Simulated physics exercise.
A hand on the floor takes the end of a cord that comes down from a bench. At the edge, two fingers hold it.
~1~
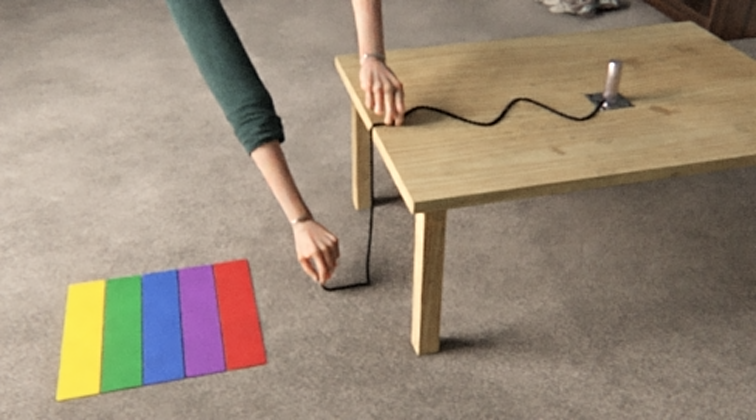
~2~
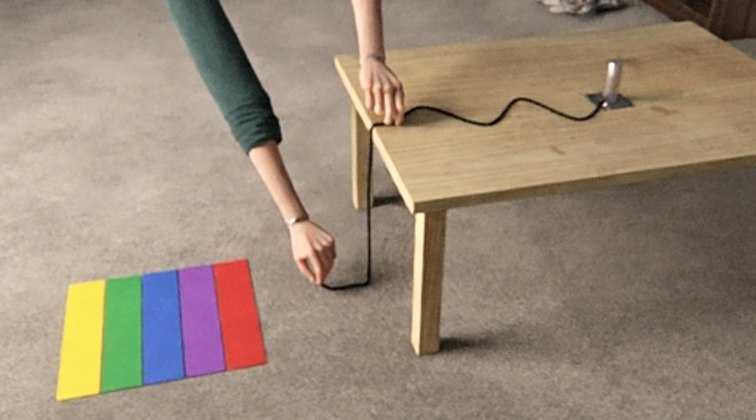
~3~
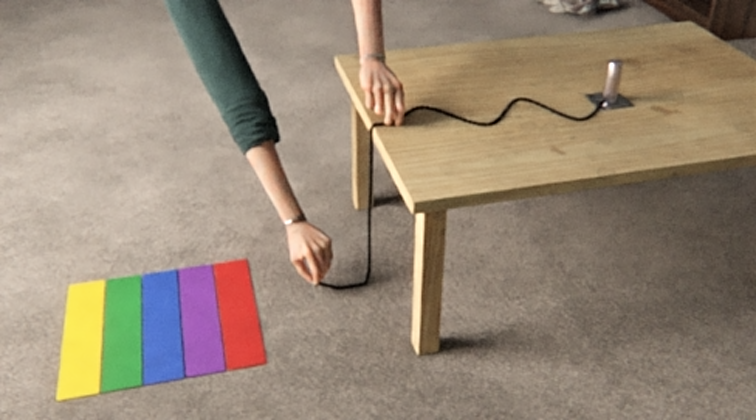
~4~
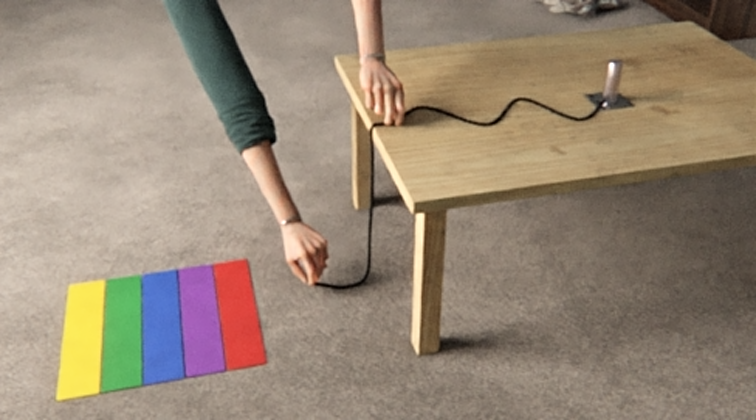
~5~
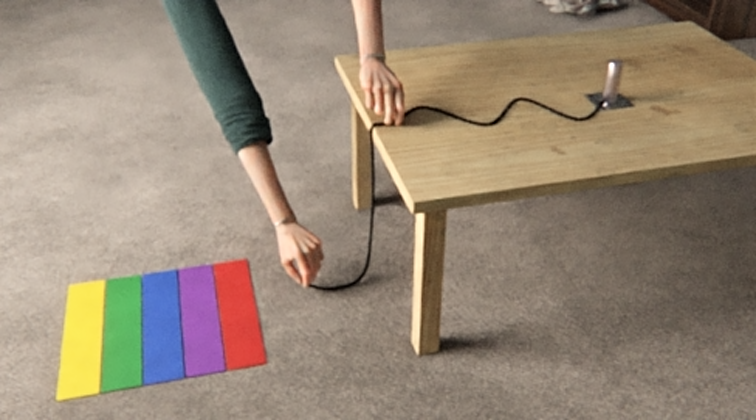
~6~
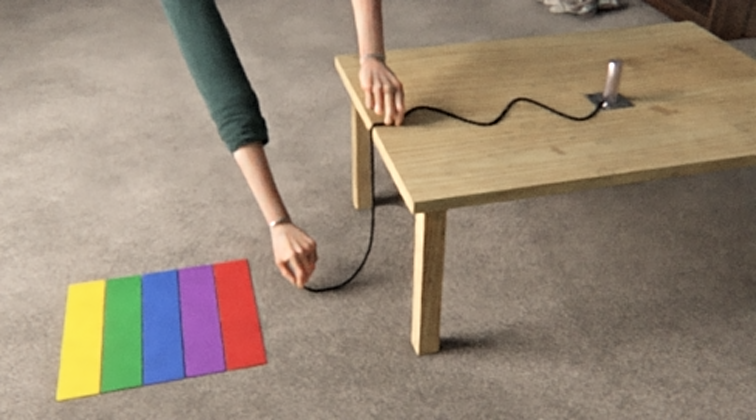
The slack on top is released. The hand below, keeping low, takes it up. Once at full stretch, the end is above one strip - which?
The end stops over the yellow strip.
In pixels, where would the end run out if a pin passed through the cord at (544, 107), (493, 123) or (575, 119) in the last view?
(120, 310), (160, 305) and (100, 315).
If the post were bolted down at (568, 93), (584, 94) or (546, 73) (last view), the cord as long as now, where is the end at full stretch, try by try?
First close to (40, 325), next close to (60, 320), last close to (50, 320).
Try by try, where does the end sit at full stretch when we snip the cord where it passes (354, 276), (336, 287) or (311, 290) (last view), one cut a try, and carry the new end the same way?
Well, that gives around (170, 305) the first time, (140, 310) the next and (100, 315) the last.
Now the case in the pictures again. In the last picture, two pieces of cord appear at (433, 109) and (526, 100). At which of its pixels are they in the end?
One ends up around (358, 138), the other around (492, 113).
Early on, end near (168, 303); over blue.
Midway, end near (114, 312); over green.
At the end of the slack, end near (81, 317); over yellow. The end stops over the yellow strip.
